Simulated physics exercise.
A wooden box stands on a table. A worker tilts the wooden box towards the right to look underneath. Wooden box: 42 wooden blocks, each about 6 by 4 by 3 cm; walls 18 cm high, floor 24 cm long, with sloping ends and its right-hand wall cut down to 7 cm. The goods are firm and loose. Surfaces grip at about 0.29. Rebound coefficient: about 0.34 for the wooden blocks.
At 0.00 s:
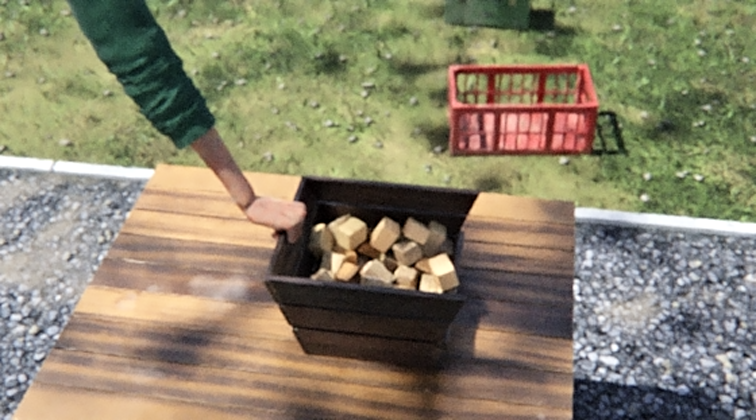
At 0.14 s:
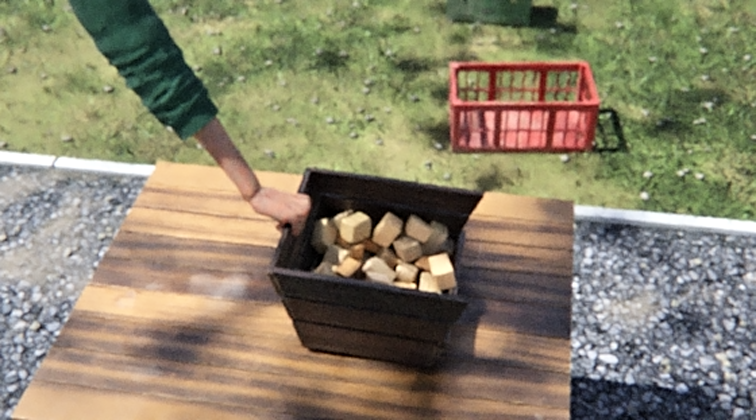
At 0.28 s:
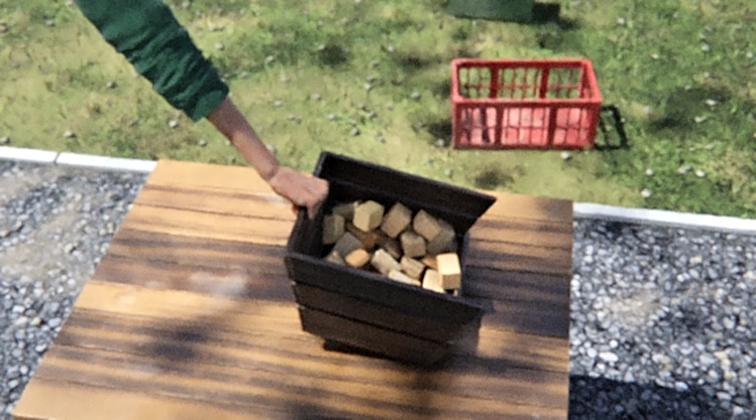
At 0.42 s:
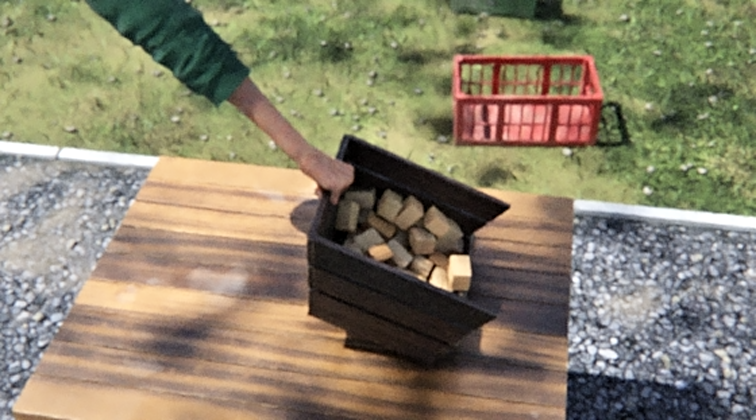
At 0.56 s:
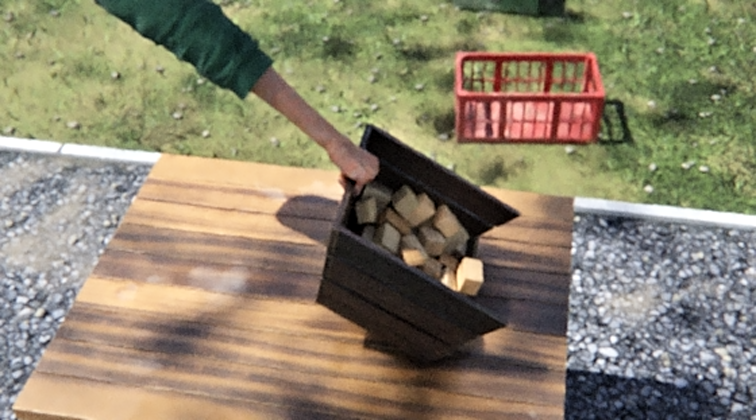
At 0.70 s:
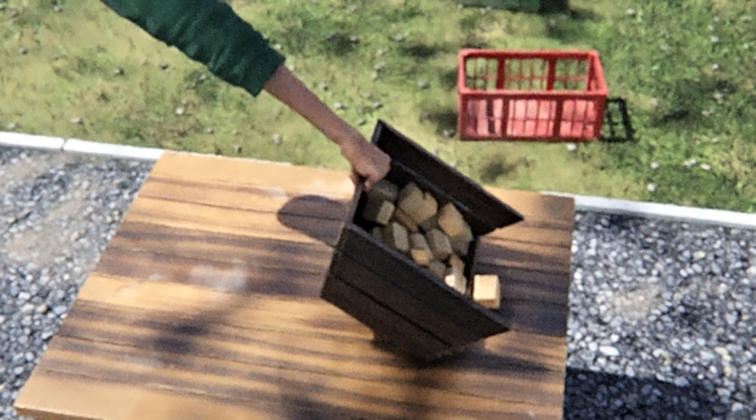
A dark wooden box filled with pale wooden blocks stands on a striped brown table outdoors, seen from above, with gravel around it and grass beyond. An arm in a green sleeve grips the box's left end, while a red crate sits on the grass at upper right. The hand raises that end, tilting the box steadily rightward as blocks shift inside and the view drifts slightly.
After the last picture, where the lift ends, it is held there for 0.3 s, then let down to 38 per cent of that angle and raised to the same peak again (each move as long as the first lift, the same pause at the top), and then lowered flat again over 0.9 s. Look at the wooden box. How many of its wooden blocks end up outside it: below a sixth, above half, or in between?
Out of the wooden box go less than a sixth of the wooden blocks.
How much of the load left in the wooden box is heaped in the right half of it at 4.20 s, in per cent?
Some 60 per cent.
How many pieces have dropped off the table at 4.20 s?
Some 0 pieces.
After 1.26 s, tilt 28°; 1 of 42 out of the wooden box.
After 1.96 s, tilt 20°; 1 of 42 out of the wooden box.
After 2.94 s, tilt 29°; 1 of 42 out of the wooden box.
When it is over (at 4.20 s), 1 of 42 out of the wooden box. Asked share, 1 of 42, 2 per cent.
